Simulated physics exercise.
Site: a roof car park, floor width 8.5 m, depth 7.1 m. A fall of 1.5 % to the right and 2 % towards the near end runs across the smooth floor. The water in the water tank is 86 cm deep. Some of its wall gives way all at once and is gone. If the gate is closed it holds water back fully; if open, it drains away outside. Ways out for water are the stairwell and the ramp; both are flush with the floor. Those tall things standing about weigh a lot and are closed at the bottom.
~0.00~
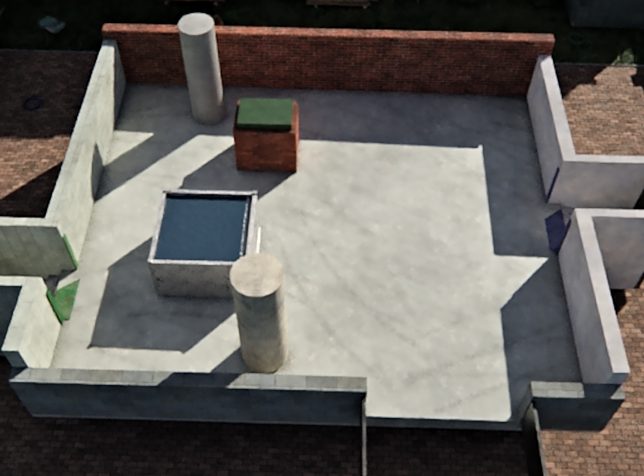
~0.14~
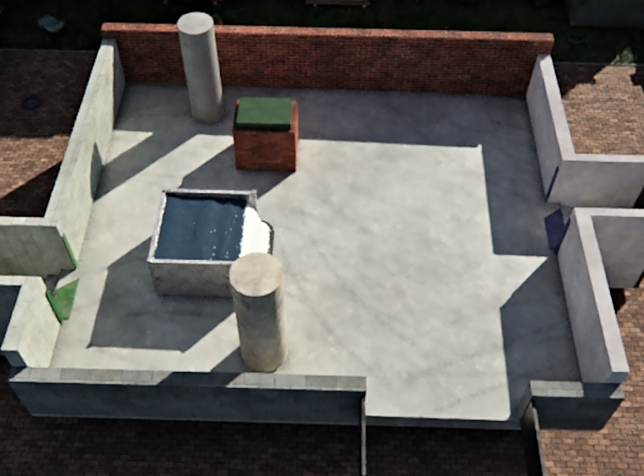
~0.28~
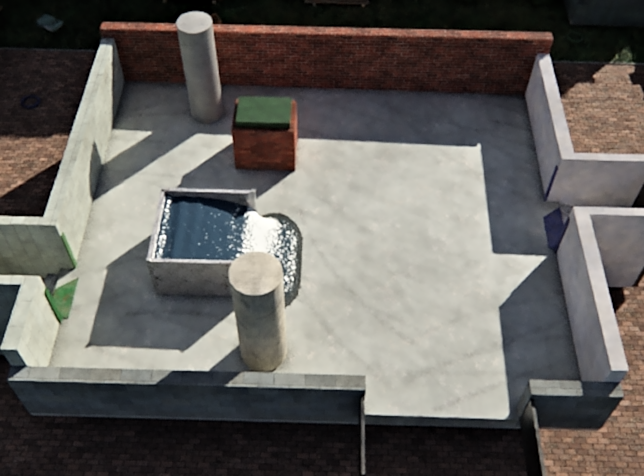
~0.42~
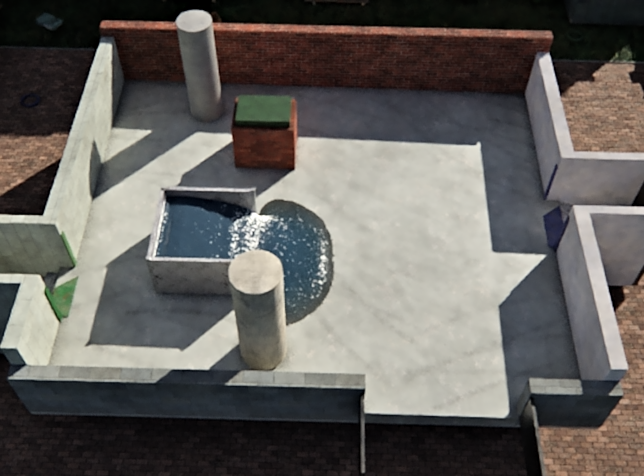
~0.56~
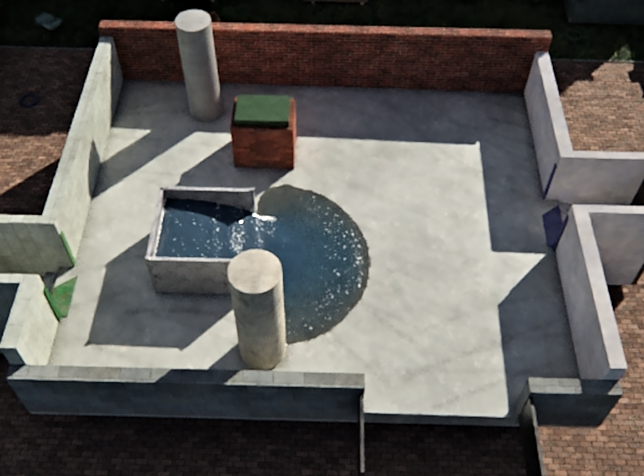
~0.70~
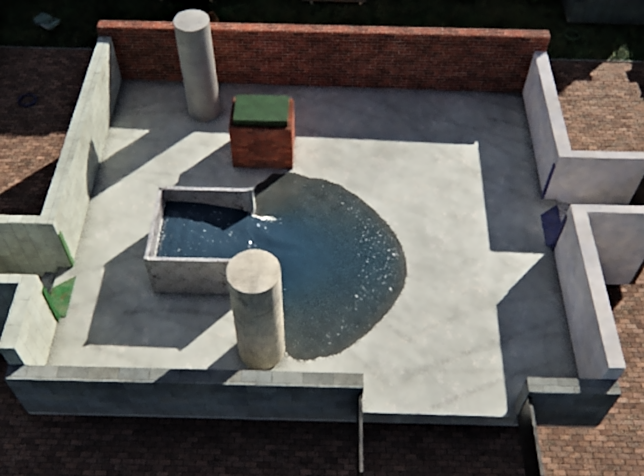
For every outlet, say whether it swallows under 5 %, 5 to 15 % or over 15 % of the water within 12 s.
Within that time: Gateway - above 15 %, stairwell (marked green) - under 5 %, down ramp (marked blue) - above 15 %.
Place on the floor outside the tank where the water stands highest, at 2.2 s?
Near (583, 404).
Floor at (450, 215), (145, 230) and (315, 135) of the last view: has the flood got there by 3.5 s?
Going through the three points: Awash, then not yet touched, then not yet touched.
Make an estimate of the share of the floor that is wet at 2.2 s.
Roughly 50 % of the floor.
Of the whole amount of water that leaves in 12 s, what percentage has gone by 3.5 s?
30 %.
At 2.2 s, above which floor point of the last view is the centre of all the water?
Around (388, 267) in the last picture.
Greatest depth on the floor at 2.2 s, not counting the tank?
Peak depth: Approx. 48 cm.
After 1.4 s water covers 40 % of the floor and is deepest (26 cm) near (260, 261); gone so far, the gateway 0 %, the stairwell (marked green) 0 %, the down ramp (marked blue) 0 %.
After 2.2 s water covers 50 % of the floor and is deepest (48 cm) near (583, 404); gone so far, the gateway 3 %, the stairwell (marked green) 0 %, the down ramp (marked blue) 3 %.
After 3.5 s water covers 50 % of the floor and is deepest (24 cm) near (583, 404); gone so far, the gateway 9 %, the stairwell (marked green) 0 %, the down ramp (marked blue) 10 %.
After 7.0 s water covers 45 % of the floor and is deepest (12 cm) near (583, 404); gone so far, the gateway 23 %, the stairwell (marked green) 0 %, the down ramp (marked blue) 18 %.
After 12.0 s water covers 30 % of the floor and is deepest (12 cm) near (583, 404); gone so far, the gateway 37 %, the stairwell (marked green) 0 %, the down ramp (marked blue) 23 %.
